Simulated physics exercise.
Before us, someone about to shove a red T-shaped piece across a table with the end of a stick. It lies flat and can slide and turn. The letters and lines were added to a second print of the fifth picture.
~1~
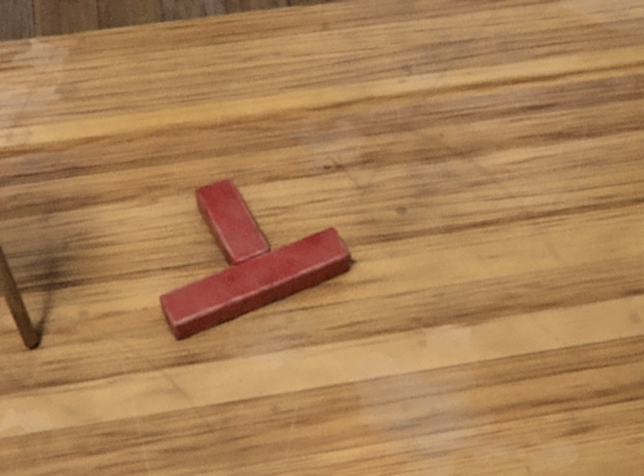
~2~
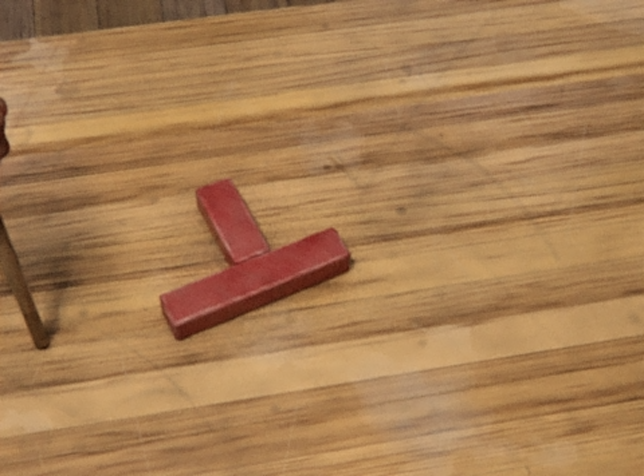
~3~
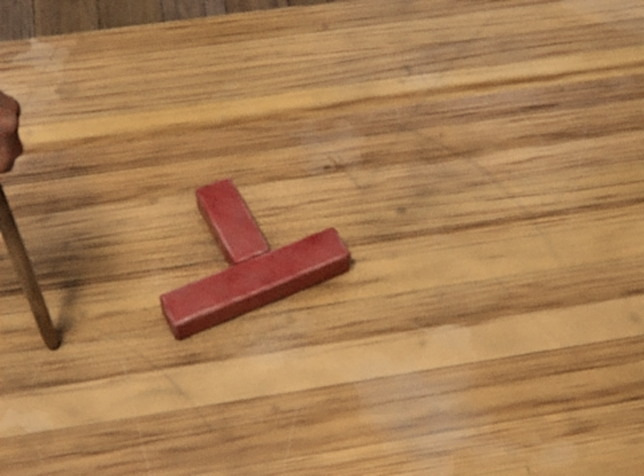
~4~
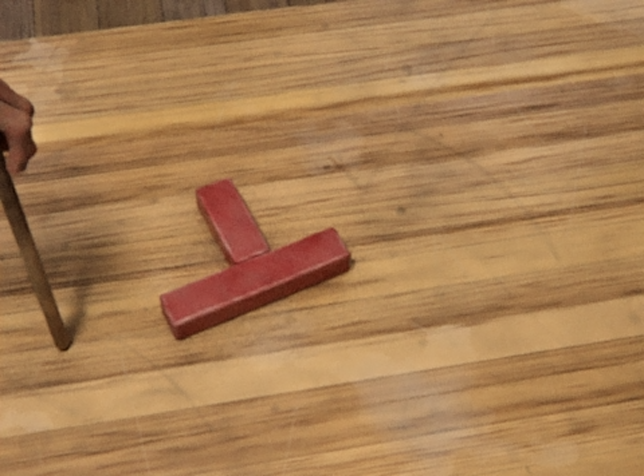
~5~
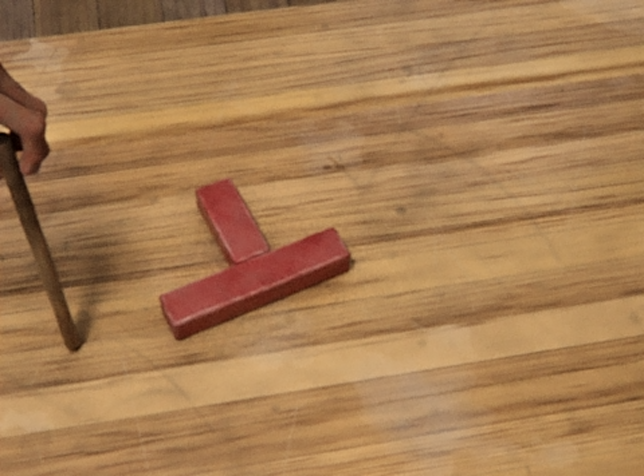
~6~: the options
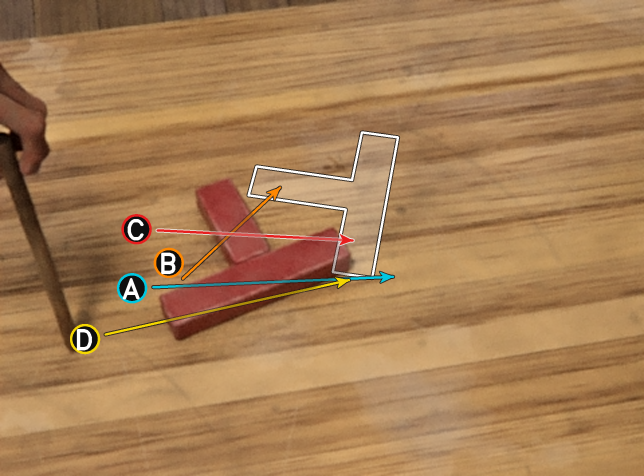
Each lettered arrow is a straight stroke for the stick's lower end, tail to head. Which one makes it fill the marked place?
Only D fits it in.
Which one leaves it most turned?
Stroke C.
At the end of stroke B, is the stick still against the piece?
Yes.
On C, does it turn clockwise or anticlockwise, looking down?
It turns clockwise.
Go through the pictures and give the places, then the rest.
The first picture shows red T-shaped piece (256, 274).
The second picture shows red T-shaped piece (256, 274).
The third picture shows red T-shaped piece (256, 274).
The fourth picture shows red T-shaped piece (256, 274).
The fifth picture shows red T-shaped piece (256, 274).
On the marked copy, A from (153, 287) to (393, 277); B from (183, 279) to (280, 188); C from (158, 230) to (353, 240); D from (106, 334) to (349, 280).
Taking D. A third of the way, foot of the stick (195, 316), piece (287, 258).
Two thirds of the way, foot of the stick (282, 296), piece (346, 214).
When it is over, foot of the stick (349, 281), piece (369, 184); it fills the outline.
As for the rest, A leaves the piece out of the outline, at (426, 249); B leaves the piece out of the outline, at (275, 251); C leaves the piece out of the outline, at (319, 275).
